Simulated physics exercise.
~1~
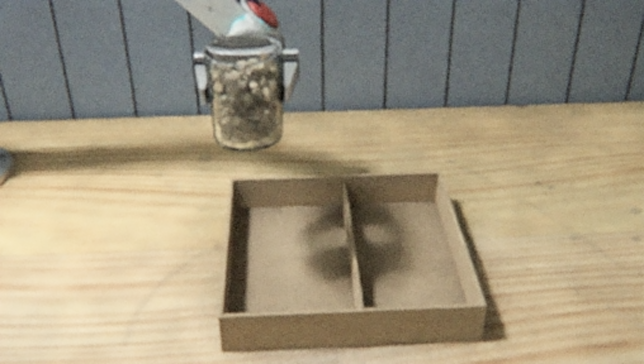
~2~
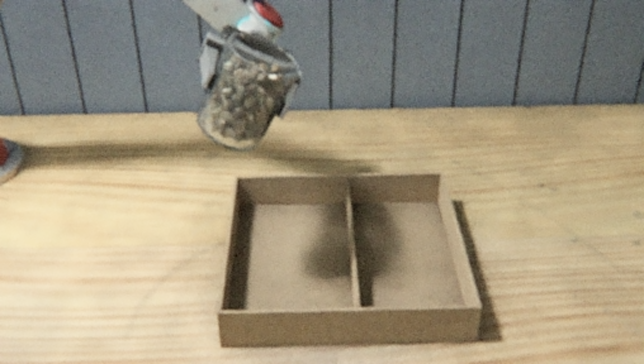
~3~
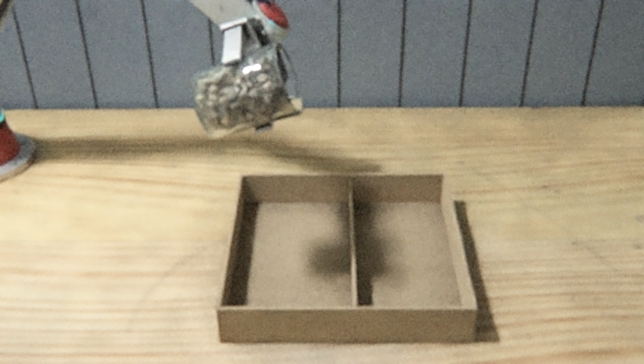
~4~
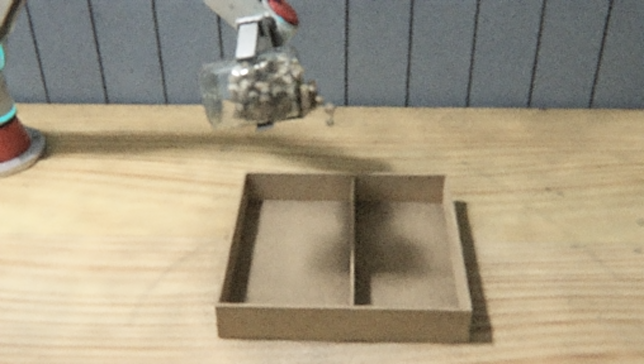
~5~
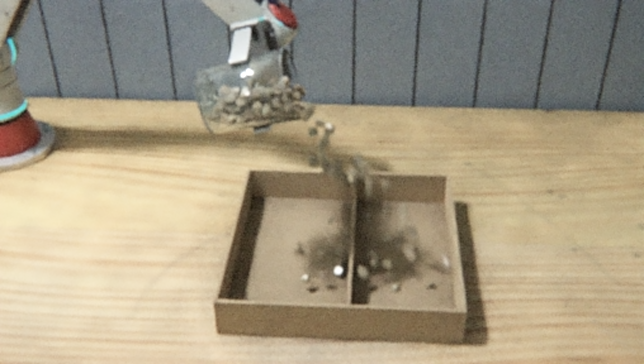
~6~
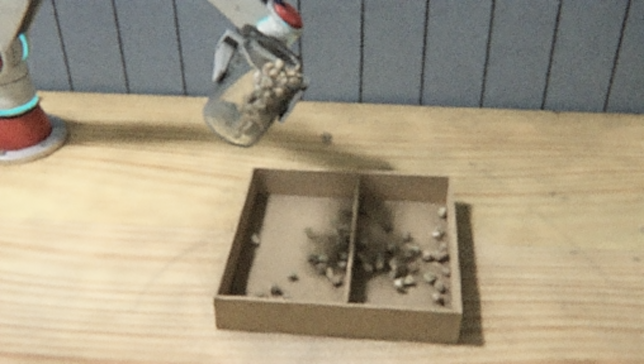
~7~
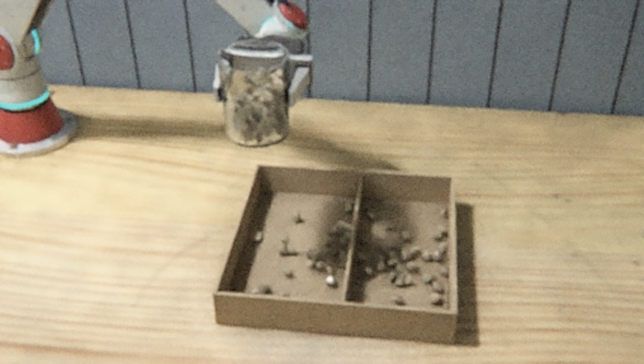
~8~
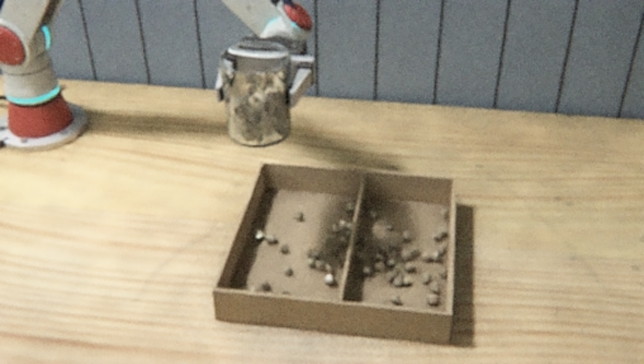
A robot arm tips a beaker, spills some pebbles into a divided tray, and rights it.
